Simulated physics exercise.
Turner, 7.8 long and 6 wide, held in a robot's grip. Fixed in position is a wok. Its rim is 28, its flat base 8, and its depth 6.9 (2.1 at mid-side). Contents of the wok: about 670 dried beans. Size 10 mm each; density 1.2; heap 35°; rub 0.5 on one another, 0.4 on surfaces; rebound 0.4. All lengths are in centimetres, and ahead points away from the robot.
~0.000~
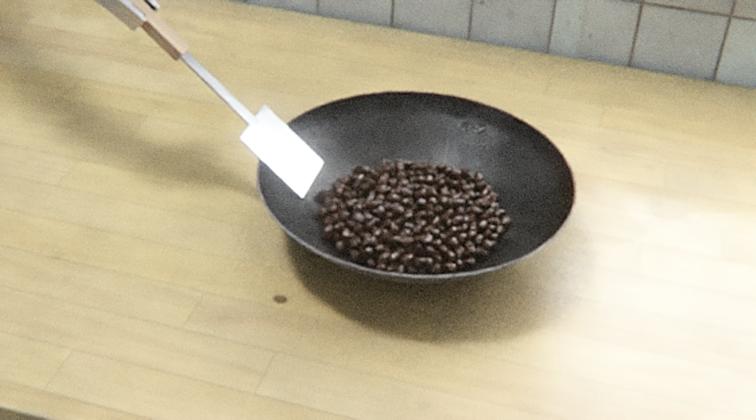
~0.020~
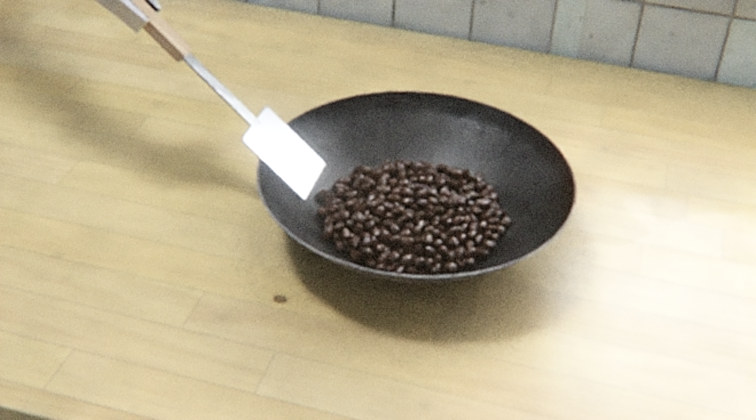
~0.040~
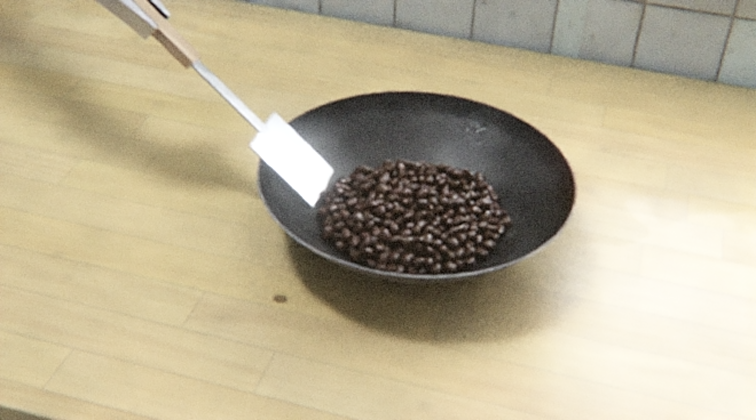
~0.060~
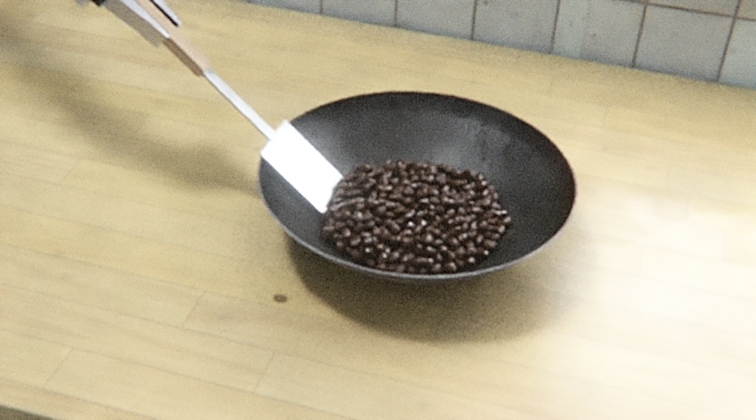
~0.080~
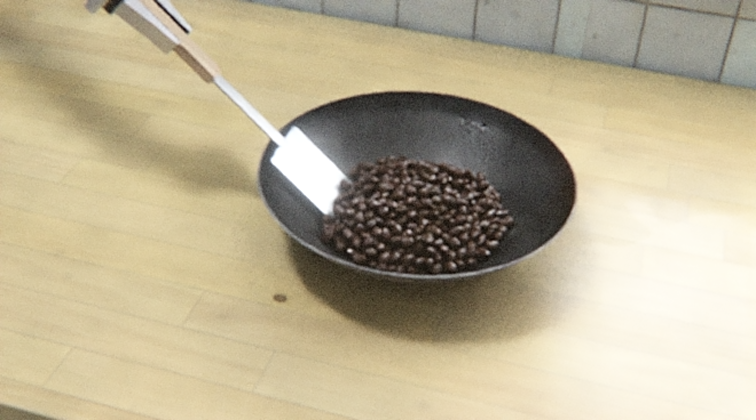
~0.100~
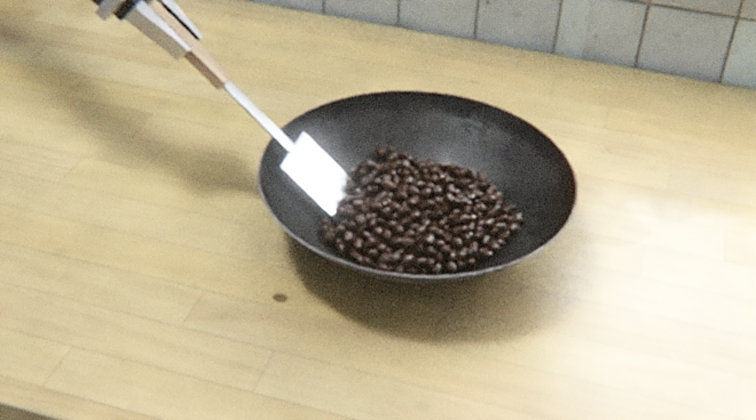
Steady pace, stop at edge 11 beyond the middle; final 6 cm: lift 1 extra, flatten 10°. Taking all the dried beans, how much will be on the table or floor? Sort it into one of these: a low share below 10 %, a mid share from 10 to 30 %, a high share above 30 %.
A mid share, from 10 to 30 %.
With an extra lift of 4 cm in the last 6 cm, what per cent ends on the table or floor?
Result: Approx. 20 %.
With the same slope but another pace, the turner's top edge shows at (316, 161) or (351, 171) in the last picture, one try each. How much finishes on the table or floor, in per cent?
Estimates: About 35 %, about 40 %.
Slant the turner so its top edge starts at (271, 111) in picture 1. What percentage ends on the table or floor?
Roughly 20%.
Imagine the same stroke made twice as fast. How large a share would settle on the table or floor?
About 40 in a hundred.
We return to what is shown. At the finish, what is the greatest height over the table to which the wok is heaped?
Close to 8.5 centimetres high.
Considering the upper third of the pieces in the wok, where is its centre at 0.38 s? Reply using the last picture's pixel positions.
The middle sits at approx. (520, 207).
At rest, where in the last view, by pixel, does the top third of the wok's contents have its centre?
About (513, 218).
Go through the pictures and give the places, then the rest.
The turner top edge at (252, 122), sloping 42°; upper third of the load around (411, 208), from x 320 to 505, top at y 165; 672 in the wok, in the first picture.
The turner top edge at (254, 123), sloping 42°; upper third of the load around (411, 208), from x 325 to 505, top at y 165, in the second picture.
The turner top edge at (263, 129), sloping 42°; upper third of the load around (411, 208), from x 325 to 505, top at y 165, in the third picture.
The turner top edge at (273, 137), sloping 42°; upper third of the load around (412, 208), from x 325 to 505, top at y 165, in the fourth picture.
The turner top edge at (283, 144), sloping 42°; upper third of the load around (413, 207), from x 325 to 510, top at y 160, in the fifth picture.
The turner top edge at (292, 149), sloping 42°; upper third of the load around (418, 209), from x 325 to 520, top at y 150; 672 in the wok, in the sixth picture.
After 0.24 s, sloping 42°, highest piece 6 above the table; 672 in the wok.
After 0.38 s, sloping 39°, highest piece 8 above the table; 672 in the wok.
After 0.65 s, sloping 32°, highest piece 8 above the table; 567 in the wok, 97 on the table or floor, 8 on the blade or in flight.
After 1.70 s, sloping 32°, highest piece 8 above the table; 563 in the wok, 109 on the table or floor.
In the end, 563 in the wok, 109 on the table or floor. That is 16 % on the table or floor.
